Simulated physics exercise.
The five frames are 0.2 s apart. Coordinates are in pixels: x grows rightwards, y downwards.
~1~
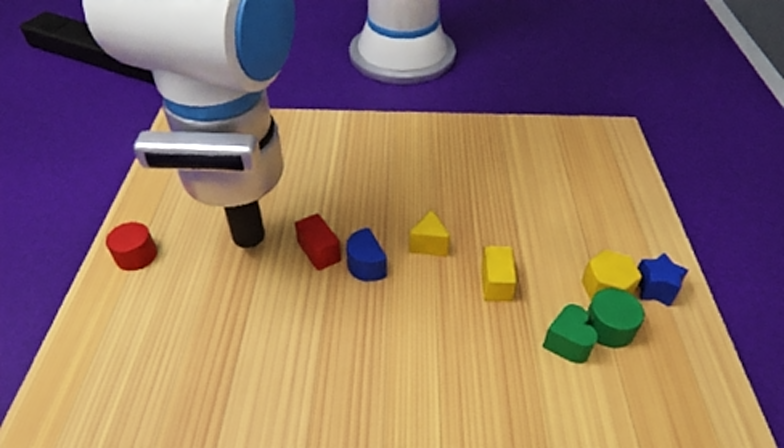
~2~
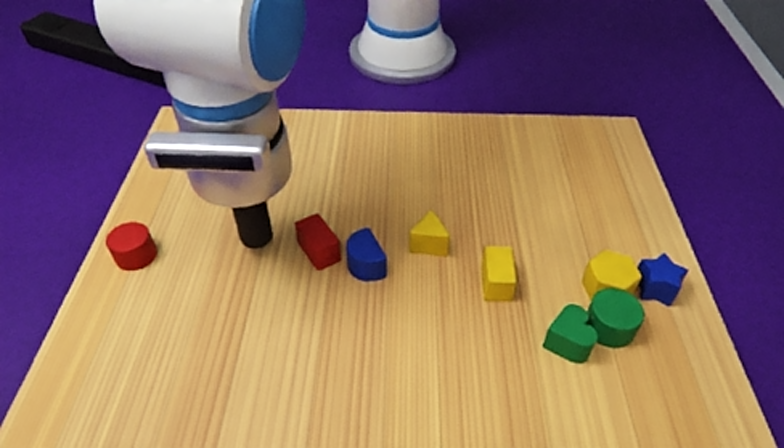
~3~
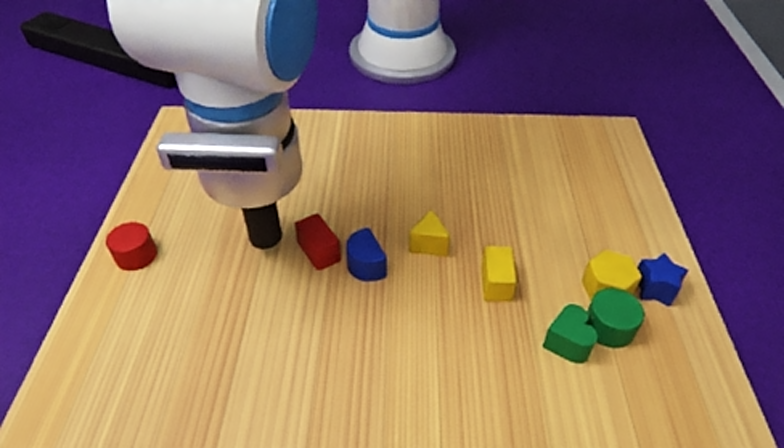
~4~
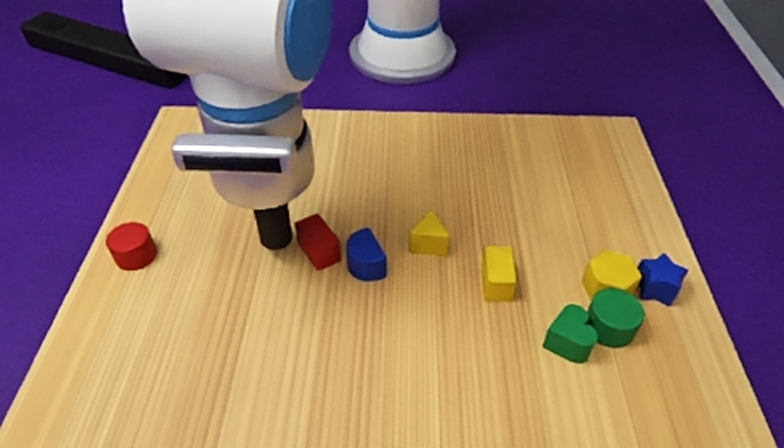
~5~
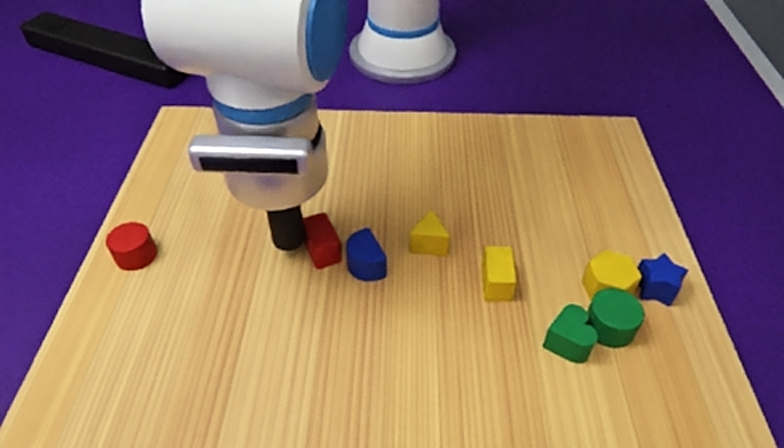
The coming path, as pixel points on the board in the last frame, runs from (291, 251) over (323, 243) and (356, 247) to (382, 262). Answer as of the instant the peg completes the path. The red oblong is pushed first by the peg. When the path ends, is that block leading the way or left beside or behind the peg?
It stays ahead.
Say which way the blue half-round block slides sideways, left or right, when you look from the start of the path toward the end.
The shift goes right.
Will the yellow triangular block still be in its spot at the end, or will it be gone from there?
At the end of the path, the yellow triangular block has moved off its old spot.
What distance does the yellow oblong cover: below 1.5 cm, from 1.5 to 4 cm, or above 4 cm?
Moves under 1.5 cm.
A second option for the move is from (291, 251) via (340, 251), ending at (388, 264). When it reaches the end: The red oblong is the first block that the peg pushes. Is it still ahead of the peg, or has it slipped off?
It stays ahead.
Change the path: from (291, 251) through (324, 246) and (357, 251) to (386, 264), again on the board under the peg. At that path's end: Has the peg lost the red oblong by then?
No, that is not how it ends up.
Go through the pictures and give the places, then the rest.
In the first frame, tip of the peg (249, 236), middles of tops, red oblong (317, 231), blue half-round block (365, 246), yellow triangular block (431, 225), yellow oblong (500, 263).
In the second frame, peg (257, 237), nothing pushed.
In the third frame, peg (266, 237), nothing pushed.
In the fourth frame, peg (277, 238), nothing pushed.
In the fifth frame, peg (289, 239), red oblong (320, 230), blue half-round block (365, 246), yellow triangular block (431, 225), yellow oblong (500, 263).
On the path given first. One third of the way, peg (323, 231); red oblong (351, 230), turned 55° clockwise; blue half-round block (375, 250).
Two thirds of the way, peg (356, 235); red oblong (385, 235), turned 55° clockwise; blue half-round block (403, 261), turned 30° clockwise.
At the end, peg (382, 250); red oblong (413, 247), turned 40° clockwise; blue half-round block (436, 277), turned 40° clockwise; yellow triangular block (444, 230), turned 40° anticlockwise; yellow oblong unmoved.
